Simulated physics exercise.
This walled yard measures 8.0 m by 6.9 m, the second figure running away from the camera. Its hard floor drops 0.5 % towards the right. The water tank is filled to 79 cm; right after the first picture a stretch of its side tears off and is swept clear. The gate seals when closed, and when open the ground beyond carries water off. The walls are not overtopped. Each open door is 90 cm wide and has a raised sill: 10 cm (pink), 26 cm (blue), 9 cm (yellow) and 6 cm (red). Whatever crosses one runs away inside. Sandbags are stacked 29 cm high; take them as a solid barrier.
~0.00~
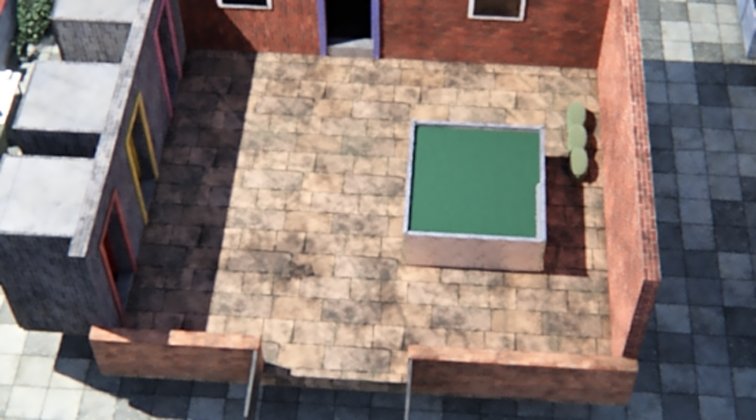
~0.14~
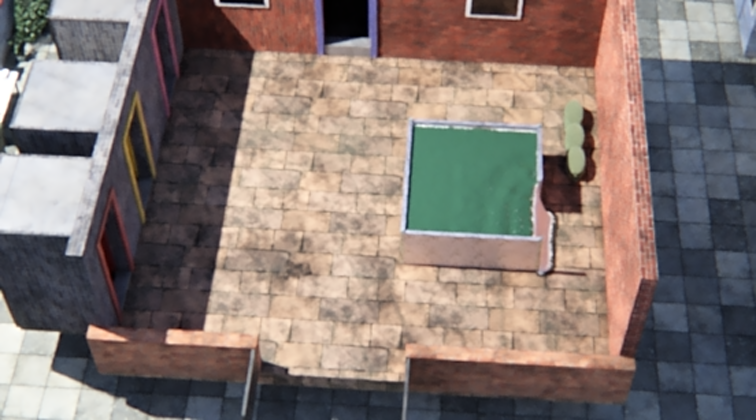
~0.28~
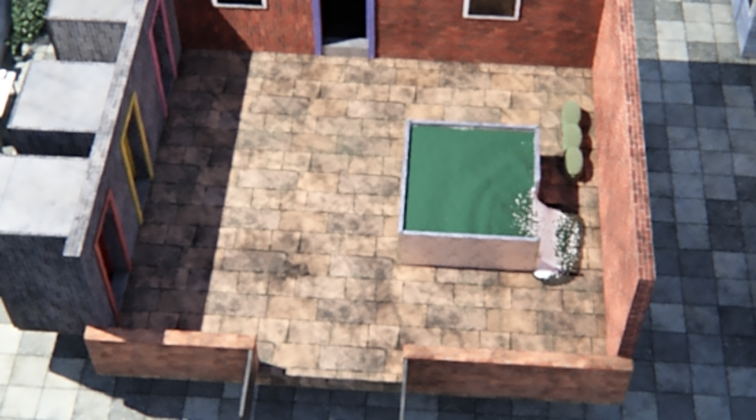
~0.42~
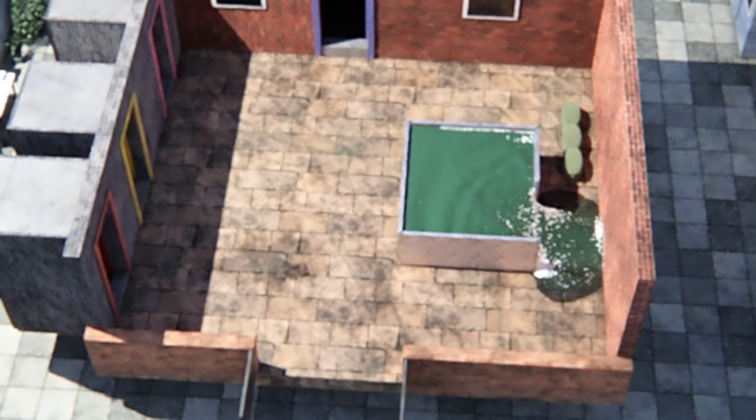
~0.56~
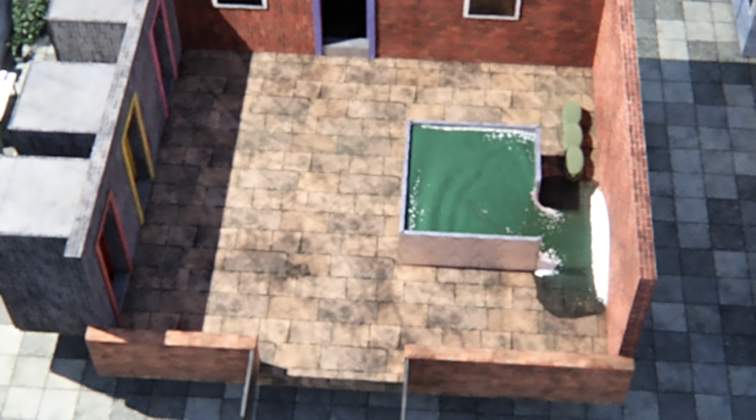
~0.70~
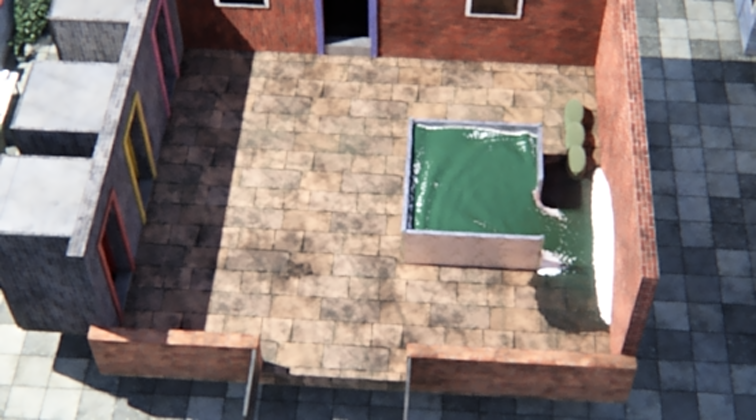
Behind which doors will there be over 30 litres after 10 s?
Within that time: At the pink door it does not reach the limit; at the blue door it keeps below the limit; at the yellow door it keeps below the limit; at the red door it exceeds the limit.
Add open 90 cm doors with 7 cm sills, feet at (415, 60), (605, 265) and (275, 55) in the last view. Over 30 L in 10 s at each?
In that order: Under, past it, below.
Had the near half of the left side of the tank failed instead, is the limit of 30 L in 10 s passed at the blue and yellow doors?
Then: Blue not over, yellow over.
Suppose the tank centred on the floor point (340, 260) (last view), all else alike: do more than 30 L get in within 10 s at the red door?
Then: Red not over.
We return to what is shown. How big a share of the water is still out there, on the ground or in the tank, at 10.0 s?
Roughly 94 in a hundred.
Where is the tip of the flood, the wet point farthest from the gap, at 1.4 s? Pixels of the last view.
Near (596, 89).
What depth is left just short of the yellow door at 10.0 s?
Some 11.0 cm.
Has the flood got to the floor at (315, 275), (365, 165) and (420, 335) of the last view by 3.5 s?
In that order: Under water, not reached, under water.
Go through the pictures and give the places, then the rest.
In the first frame, still water, 79 cm deep, in the water tank at (476, 181).
In the second frame, the front is at (541, 274), 0.7 m from the gap at (536, 229); 0.3 m2 of floor is under water; 79 cm left at the back of the water tank.
In the third frame, water pours out at (533, 231) and has run 0.9 m, to (575, 217); typically 13 cm deep outside, 79 cm at the water tank's back.
In the fourth frame, the front is at (599, 211), 1.4 m from the gap at (532, 233); 2.2 m2 of floor is under water; 79 cm left at the back of the water tank.
In the fifth frame, the front is at (605, 307), 1.8 m from the gap at (534, 232); 2.9 m2 of floor is under water; 77 cm left at the back of the water tank.
In the sixth frame, the front is at (609, 328), 2.1 m from the gap at (536, 230); 3.2 m2 of floor is under water; 69 cm left at the back of the water tank.
After 1.4 s water covers 10 % of the floor and is deepest (63 cm) near (594, 250); pink door not reached, blue door not reached, yellow door not reached, red door not reached.
After 2.2 s water covers 20 % of the floor and is deepest (54 cm) near (611, 360); pink door not reached, blue door not reached, yellow door not reached, red door not reached.
After 3.5 s water covers 45 % of the floor and is deepest (38 cm) near (595, 75); pink door not reached, blue door not reached, yellow door not reached, red door not reached.
After 6.0 s water covers 95 % of the floor and is deepest (24 cm) near (612, 379); pink door 8 cm at the sill, 0 L in, blue door 4 cm at the sill, 0 L in, yellow door 12 cm at the sill, 2 L in, red door 12 cm at the sill, 35 L in.
After 10.0 s water covers 100 % of the floor and is deepest (14 cm) near (612, 379); pink door 11 cm at the sill, 9 L in, blue door 3 cm at the sill, 0 L in, yellow door 11 cm at the sill, 8 L in, red door 9 cm at the sill, 101 L in.
